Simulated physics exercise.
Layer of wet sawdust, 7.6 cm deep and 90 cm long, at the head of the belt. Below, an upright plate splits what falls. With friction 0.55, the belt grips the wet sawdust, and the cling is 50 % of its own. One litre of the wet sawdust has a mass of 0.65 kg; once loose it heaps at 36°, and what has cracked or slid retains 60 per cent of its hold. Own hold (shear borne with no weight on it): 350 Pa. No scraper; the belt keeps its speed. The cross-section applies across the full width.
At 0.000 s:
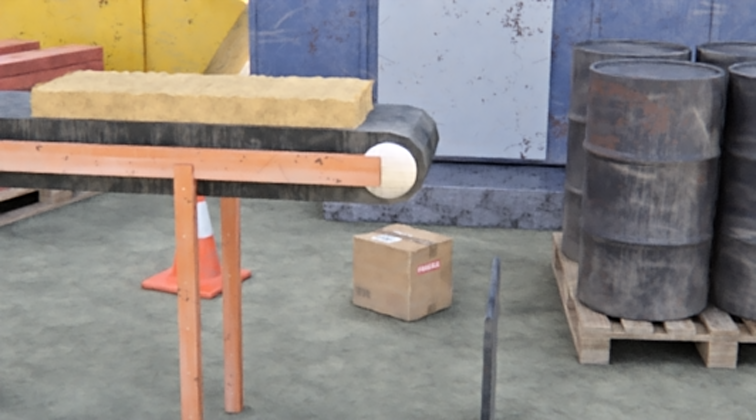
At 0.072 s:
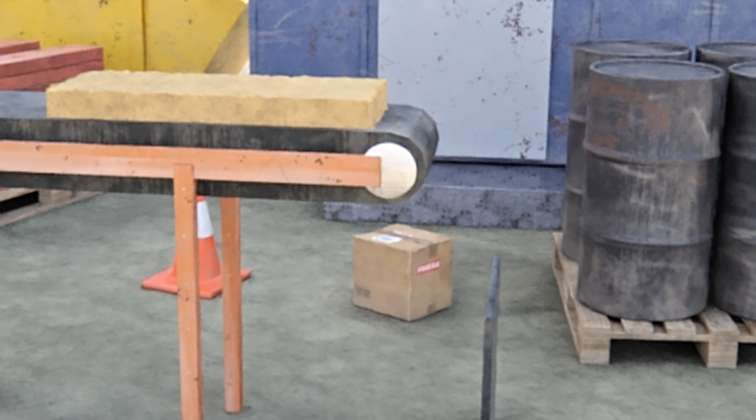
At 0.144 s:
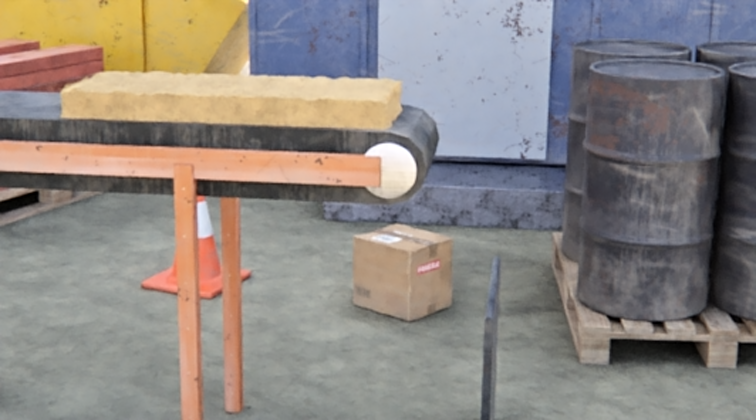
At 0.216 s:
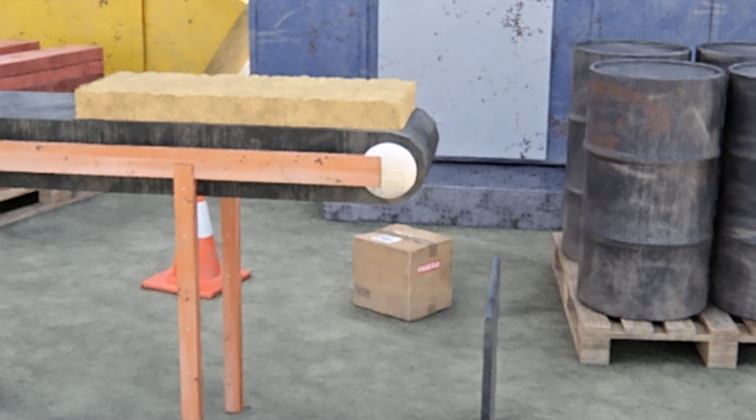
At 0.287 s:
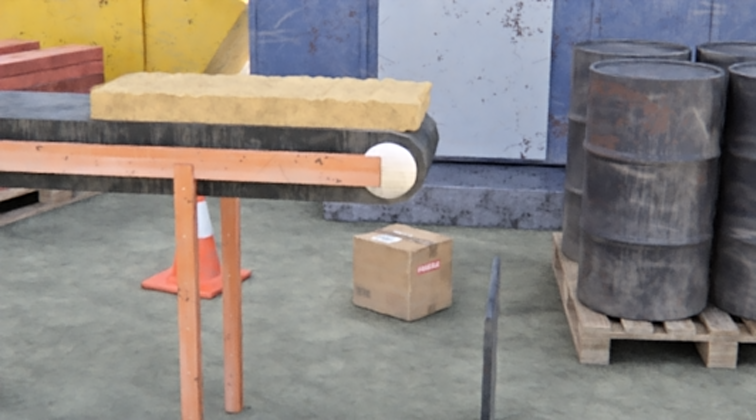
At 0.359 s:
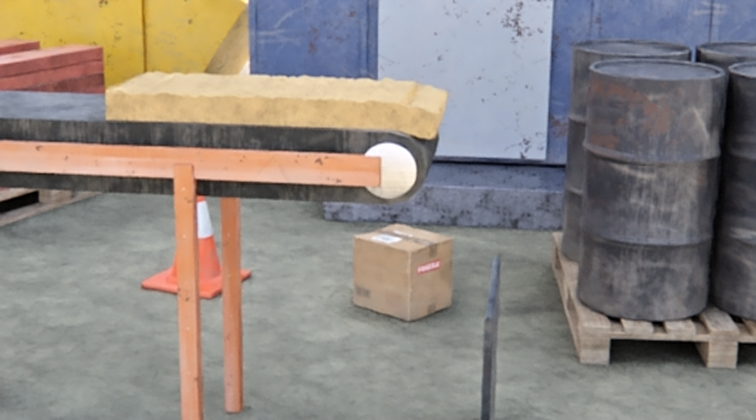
On a conveyor belt, a yellowish slab moves slowly right until its front overhangs the roller.
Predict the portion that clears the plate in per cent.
The figure comes out near 23 %.
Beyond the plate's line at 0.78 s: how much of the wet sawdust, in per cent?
3 %.
After 0.78 s, 3 % is beyond the plate's line.
After 1.27 s, 8 % is beyond the plate's line.
After 1.76 s, 15 % is beyond the plate's line.
After 2.25 s, 23 % is beyond the plate's line.
After 3.59 s, at the end, 23 % is beyond the plate's line.
